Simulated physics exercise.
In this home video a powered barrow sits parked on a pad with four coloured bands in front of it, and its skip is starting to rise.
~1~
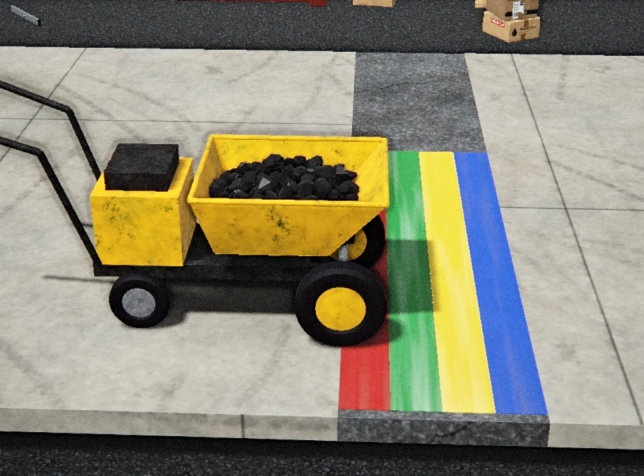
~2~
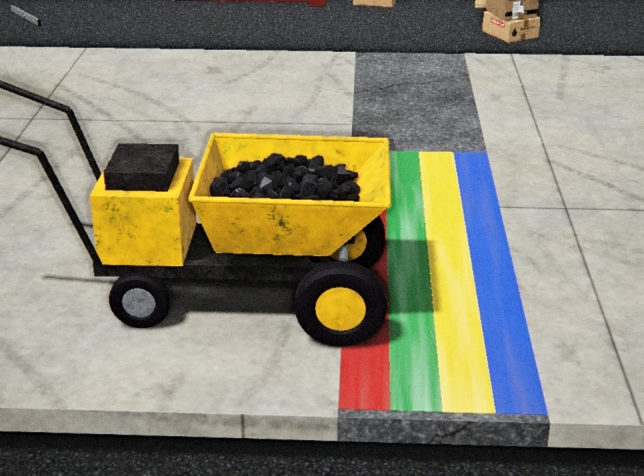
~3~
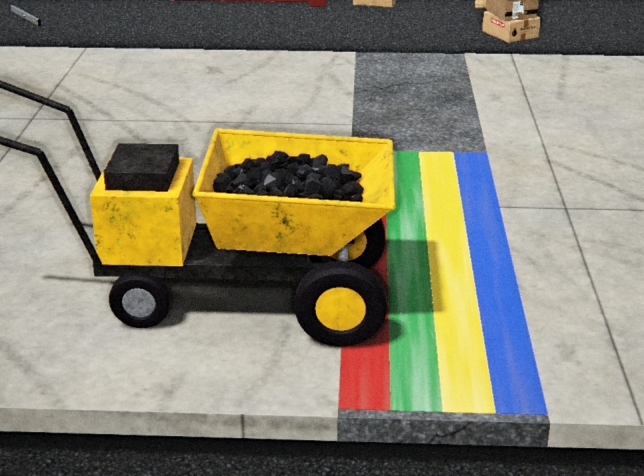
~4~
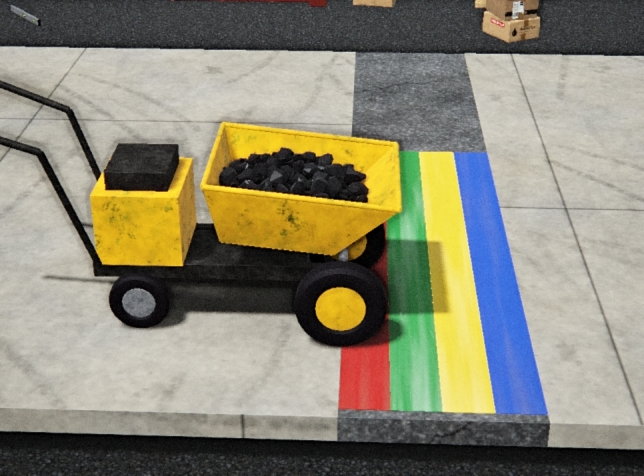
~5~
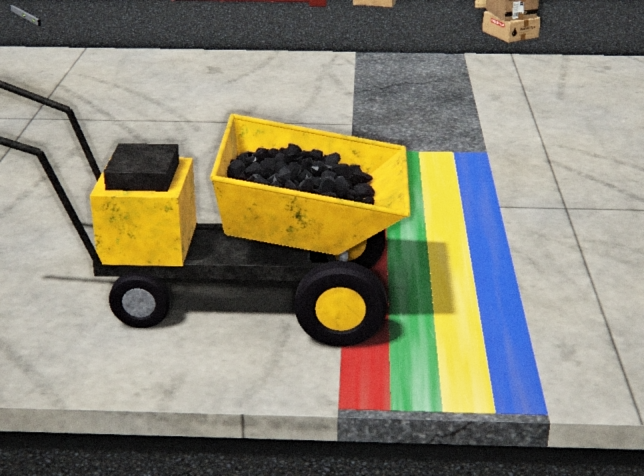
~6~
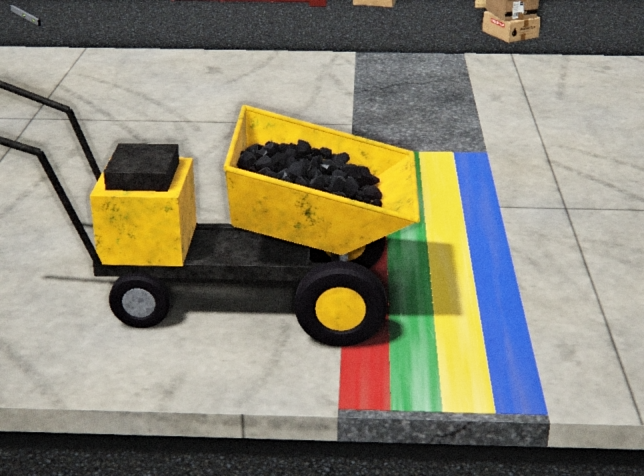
A yellow powered barrow loaded with black lumps of coal sits parked on a pale concrete pad, seen from its side and slightly above by a still camera. Red, green, yellow and blue bands run left to right beside its front wheels, with cardboard boxes behind. The skip starts level, then tilts steadily, its back rising and its lip shifting right, while the wheels stay put.
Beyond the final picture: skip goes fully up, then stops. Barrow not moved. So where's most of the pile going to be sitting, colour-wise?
Most of it sits on blue.
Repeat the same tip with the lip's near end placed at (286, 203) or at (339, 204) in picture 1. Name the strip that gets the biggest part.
The first case gives the green one, the second gives the yellow strip.
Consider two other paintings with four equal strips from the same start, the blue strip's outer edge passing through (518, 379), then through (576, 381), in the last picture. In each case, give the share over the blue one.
In turn, 30 and 30 in a hundred.
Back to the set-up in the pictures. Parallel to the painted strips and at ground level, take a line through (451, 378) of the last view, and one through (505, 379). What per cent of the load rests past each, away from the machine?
Some 80 and some 50 per cent, respectively.
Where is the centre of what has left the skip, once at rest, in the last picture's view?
About (506, 303).
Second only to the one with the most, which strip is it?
That would be the strip in yellow, in second.
Soon, skip tipped steeply; all in the skip.
A while on, skip tipped right over; about two thirds in the skip; a small part over the yellow strip; about a quarter over the blue strip; a stray few off the paint.
Towards the end, skip tipped right over; about a quarter in the skip; a small part over the yellow strip; about a third over the blue strip; about a quarter off the paint.
Finally, skip tipped right over; about a quarter in the skip; none over the red strip; none over the green strip; a small part over the yellow strip; about a third over the blue strip; about a quarter off the paint.
